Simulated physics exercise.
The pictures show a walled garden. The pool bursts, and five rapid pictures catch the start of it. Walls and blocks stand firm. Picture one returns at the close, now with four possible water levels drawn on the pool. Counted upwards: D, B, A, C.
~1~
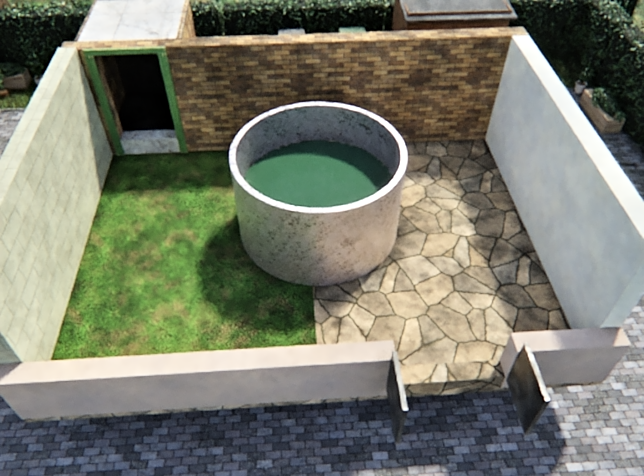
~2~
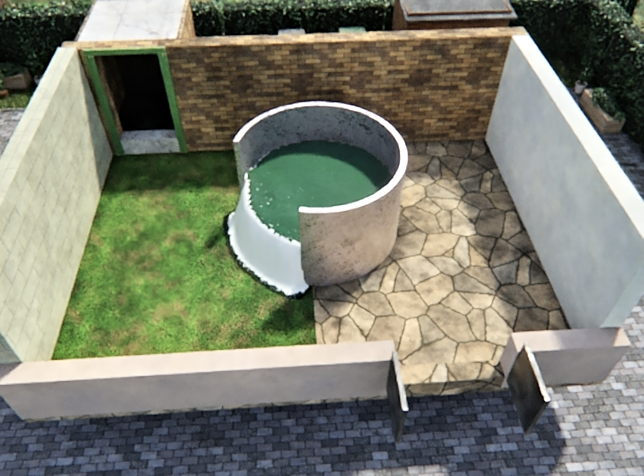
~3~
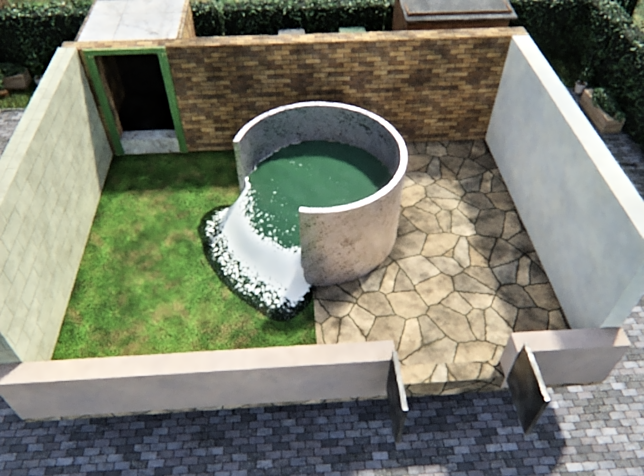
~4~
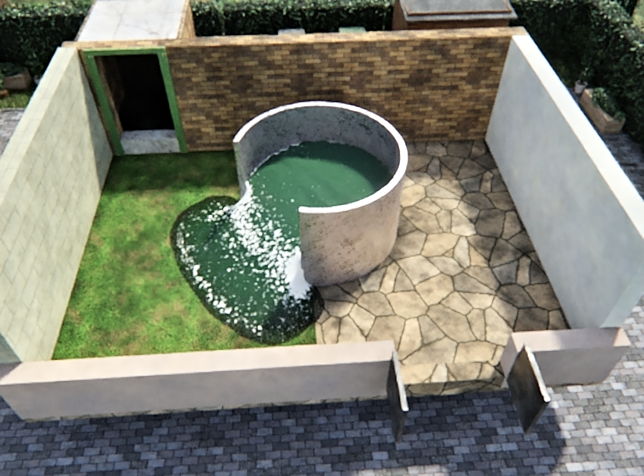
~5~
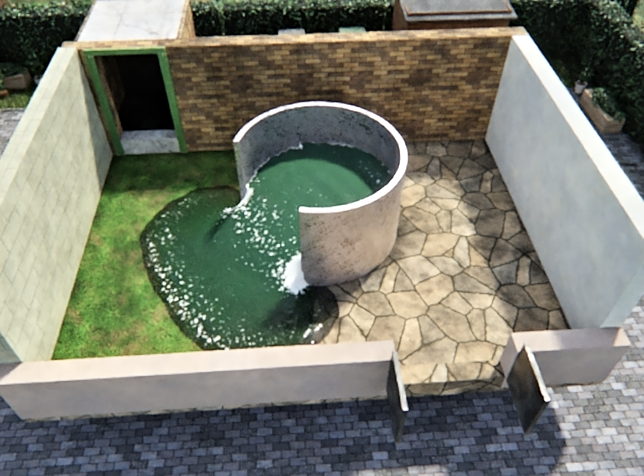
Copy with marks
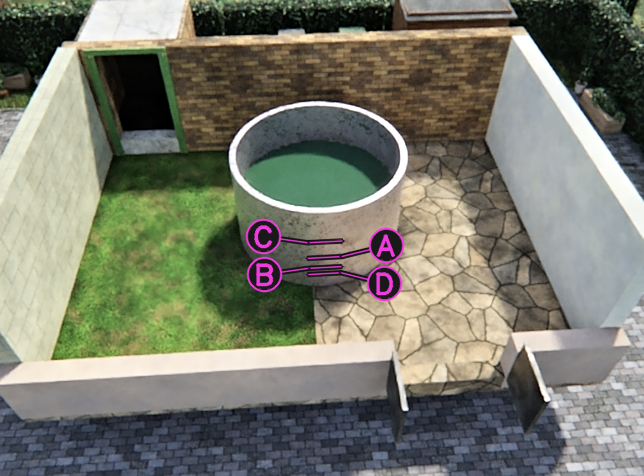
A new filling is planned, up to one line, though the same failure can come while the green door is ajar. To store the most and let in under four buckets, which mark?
Level C just does it.
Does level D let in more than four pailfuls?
No, that is safe.
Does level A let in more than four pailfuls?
No, not at all.
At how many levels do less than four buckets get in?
All of the four.
On the marked copy, A at (324, 257); B at (324, 267); C at (324, 241); D at (324, 273); from the bottom up D, B, A, C.
If A is chosen, nothing gets over.
If B is chosen, nothing gets over.
If C is chosen, a splash gets over, under a bucket.
If D is chosen, nothing gets over.
